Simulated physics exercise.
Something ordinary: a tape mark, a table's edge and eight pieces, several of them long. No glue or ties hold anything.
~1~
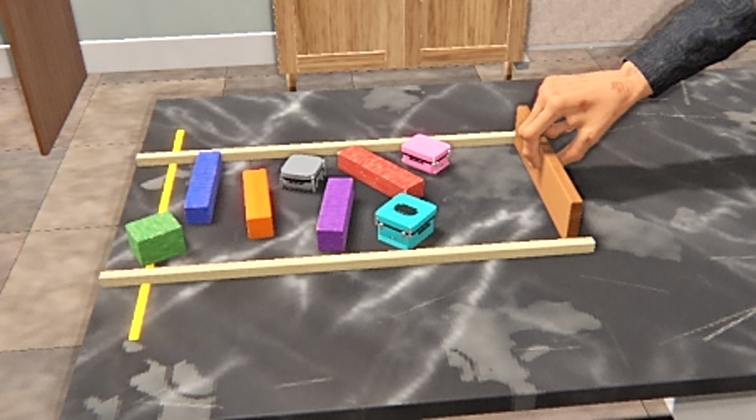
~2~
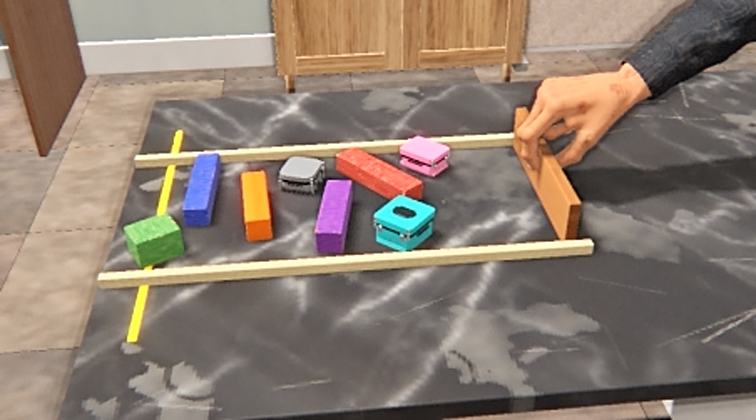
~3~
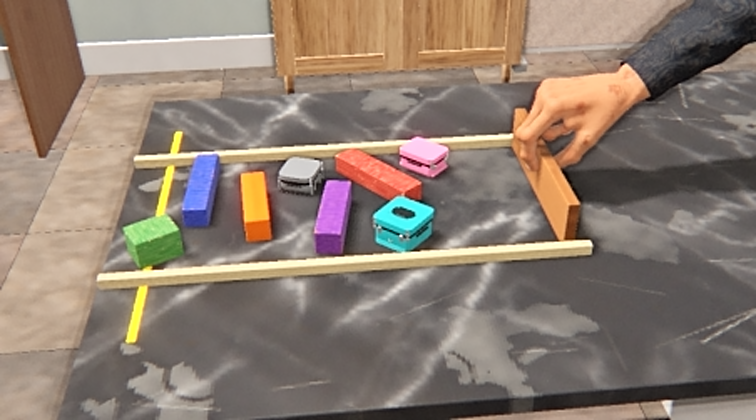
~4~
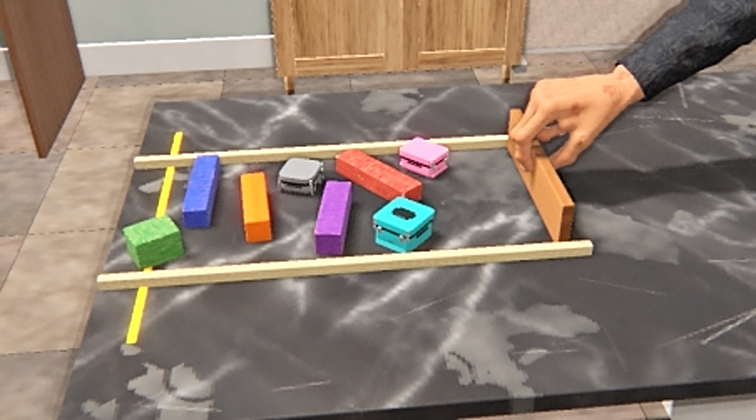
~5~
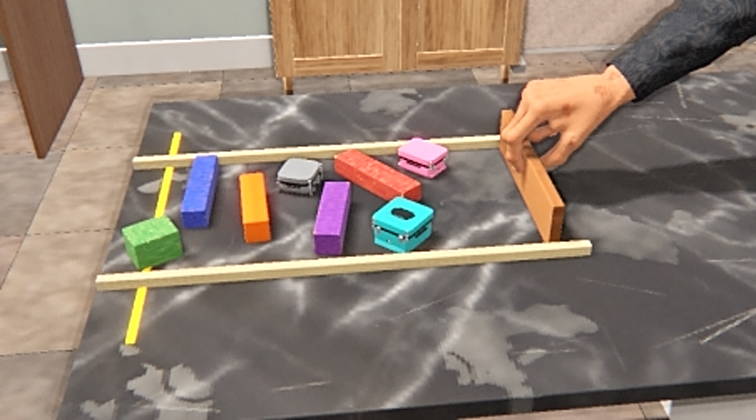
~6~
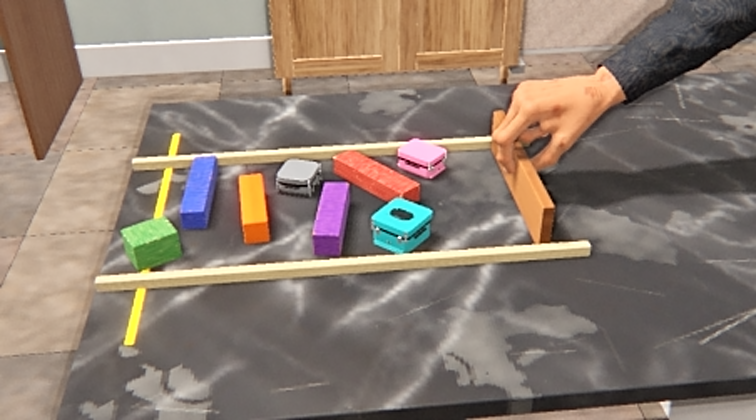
On a dark, marbled tabletop in a room with wooden cabinet doors behind, the view looks down at an angle and stays almost still. Between two pale rails lie a green block by a yellow tape line, blue, orange, purple and red bars, and grey, pink and teal cases. From the right, a dark-sleeved hand holds an upright brown board, at first nearly still, then slides it slightly left without touching the pieces.
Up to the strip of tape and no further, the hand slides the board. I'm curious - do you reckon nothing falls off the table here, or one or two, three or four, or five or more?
So the push knocks five or more off, going by the tape.
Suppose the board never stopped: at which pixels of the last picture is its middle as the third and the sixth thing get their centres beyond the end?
First around (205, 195), then around (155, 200).
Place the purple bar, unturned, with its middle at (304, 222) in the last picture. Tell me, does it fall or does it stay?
In that case it goes down.
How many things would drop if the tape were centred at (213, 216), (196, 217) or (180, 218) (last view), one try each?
Per try in turn: 2, 3, 4.
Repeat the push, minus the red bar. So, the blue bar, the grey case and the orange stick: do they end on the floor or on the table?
Result - blue bar: Gone; grey case: Up; orange stick: Gone.
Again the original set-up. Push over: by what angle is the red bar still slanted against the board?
Angle: Close to 30 degrees.
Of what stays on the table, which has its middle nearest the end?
Closest at the end: The red bar.
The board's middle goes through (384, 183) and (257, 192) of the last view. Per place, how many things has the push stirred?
I make it 5 at the first spot and 8 at the other.
Early on, none off yet; green block at rest near (152, 244); blue bar at rest near (200, 190); orange stick at rest near (254, 208).
A while later, none off yet; green block at rest near (149, 244); blue bar travelled a little near (162, 189); orange stick travelled about its own width near (180, 218).
Finally, the number that fall off is five or more; lost, purple bar, grey case, orange stick, blue bar and green block.
